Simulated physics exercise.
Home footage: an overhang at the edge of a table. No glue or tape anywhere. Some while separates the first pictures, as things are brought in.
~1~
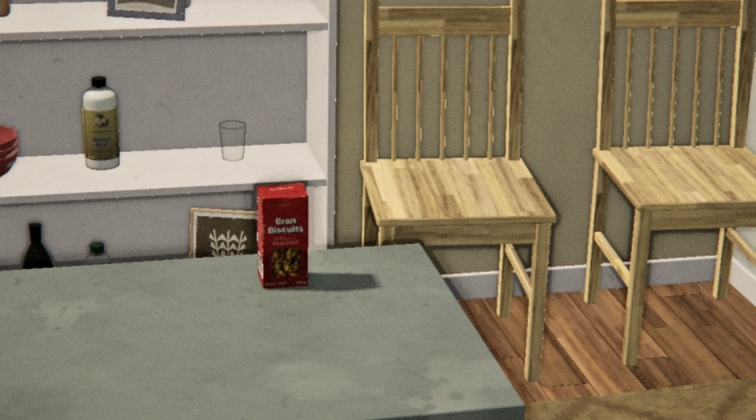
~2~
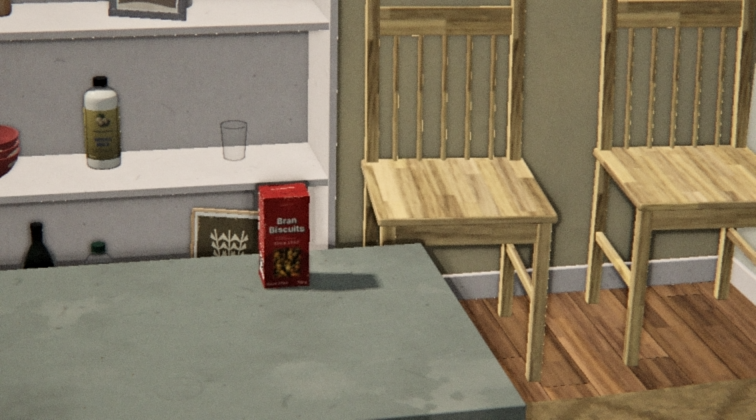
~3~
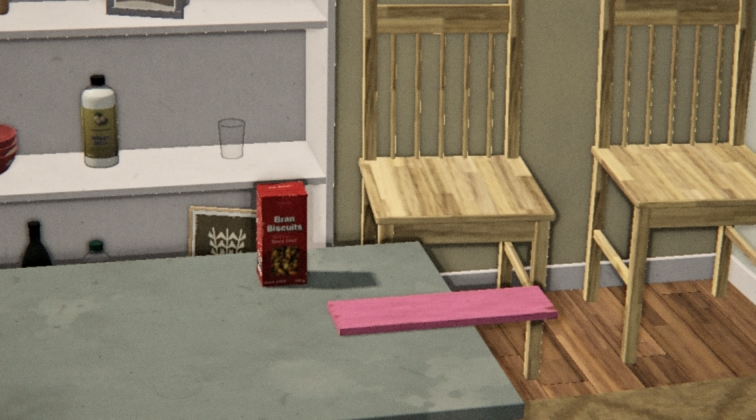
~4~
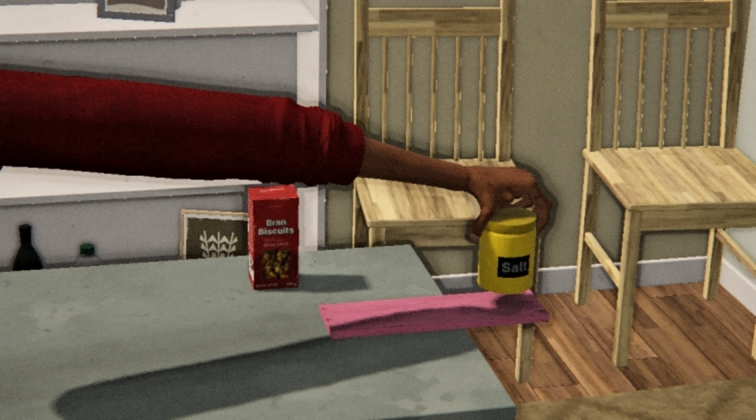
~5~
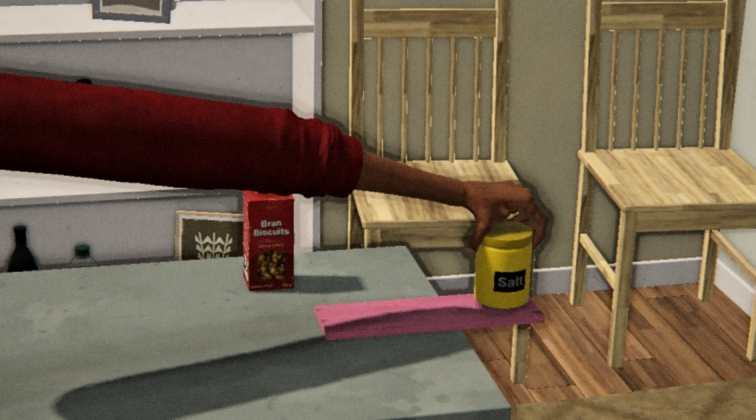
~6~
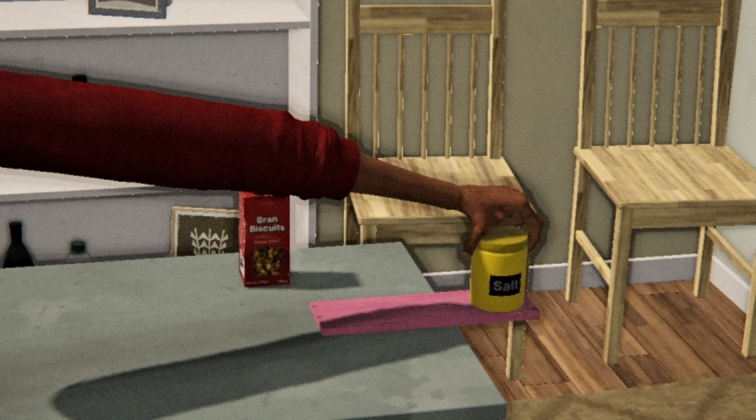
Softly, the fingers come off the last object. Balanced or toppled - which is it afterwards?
Toppled.
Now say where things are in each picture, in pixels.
The last thing is not in view yet; red carton (283, 236), in the first picture.
The last thing is not in view yet; red carton (284, 236), in the second picture.
The last thing is not in view yet; red carton (282, 234), in the third picture.
Still above its spot; yellow jar (507, 250); red carton (273, 238), in the fourth picture.
Still above its spot; yellow jar (503, 264); red carton (269, 239), in the fifth picture.
Set down, still held; yellow jar (499, 267); red carton (264, 235), in the sixth picture.
Then, 0.50 s past the last view, yellow jar now down on the floor or falling; pink plank on its side.
Then, 0.70 s past the last view, pink plank now down on the floor or falling.
Finally, down on the floor or falling, pink plank and yellow jar; red carton still in place. The plank goes over.
